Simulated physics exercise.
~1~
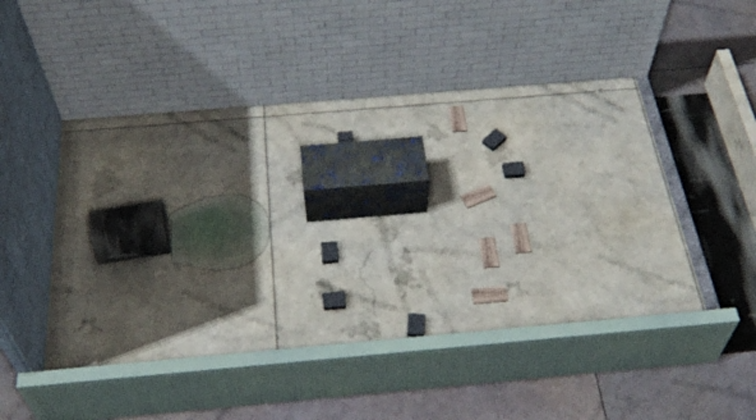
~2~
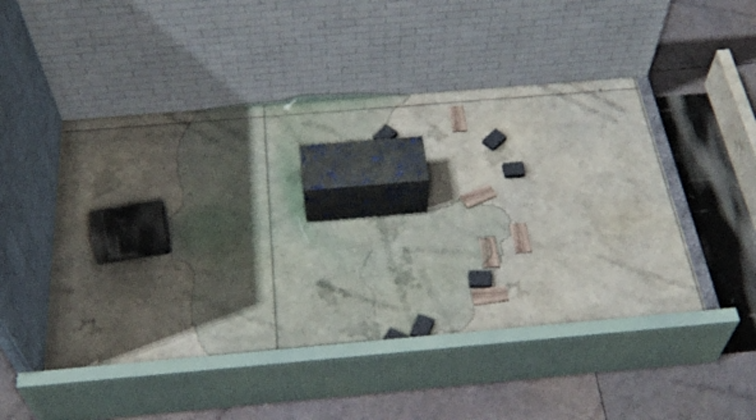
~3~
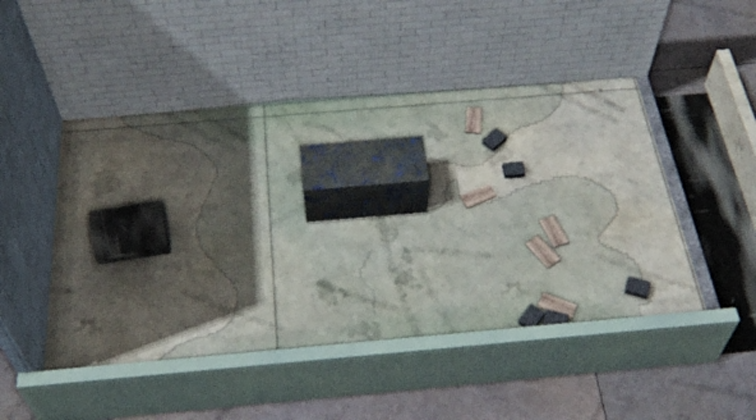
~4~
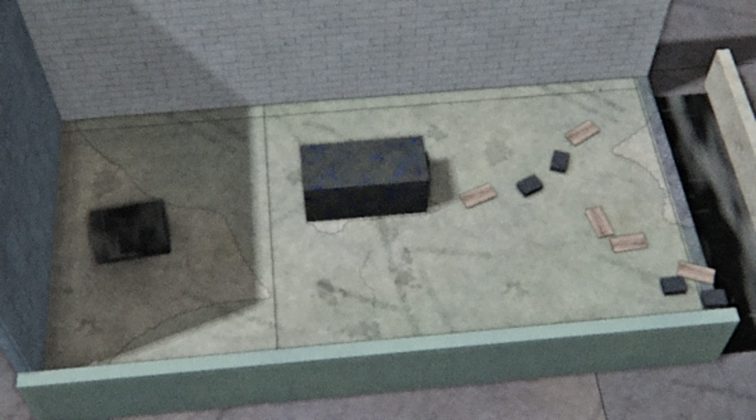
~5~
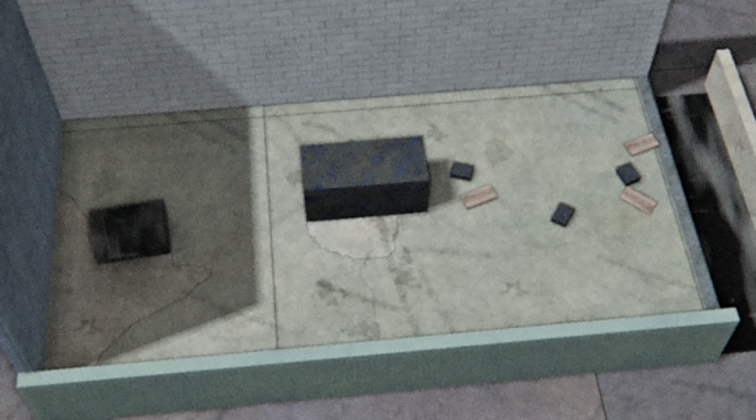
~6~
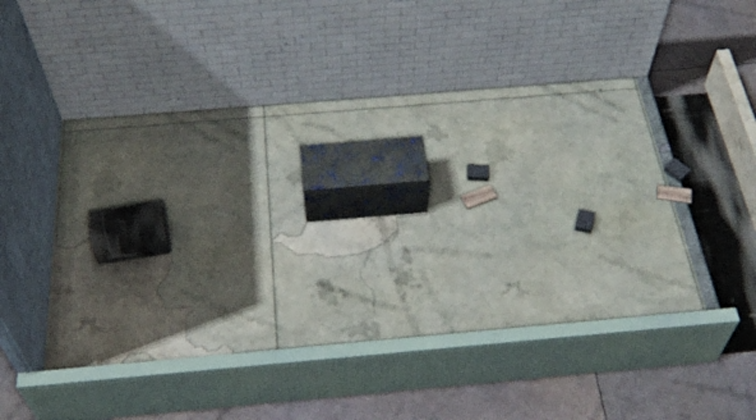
A large dark box stands fixed in the middle of a pale-floored wash-down room, seen from above, with a blackish drum in shadow at left and a low green wall along the front. Small dark blocks and pinkish boards lie around the box and to its right. A greenish sheet of water spreads from beside the drum, first shifting the dark blocks rightward. It then carries boards along too, and several pieces leave over the right edge by the dark channel. Finally, pale patches open in the water, two pieces sit at that edge, and two blocks and an unmoved board remain inside.
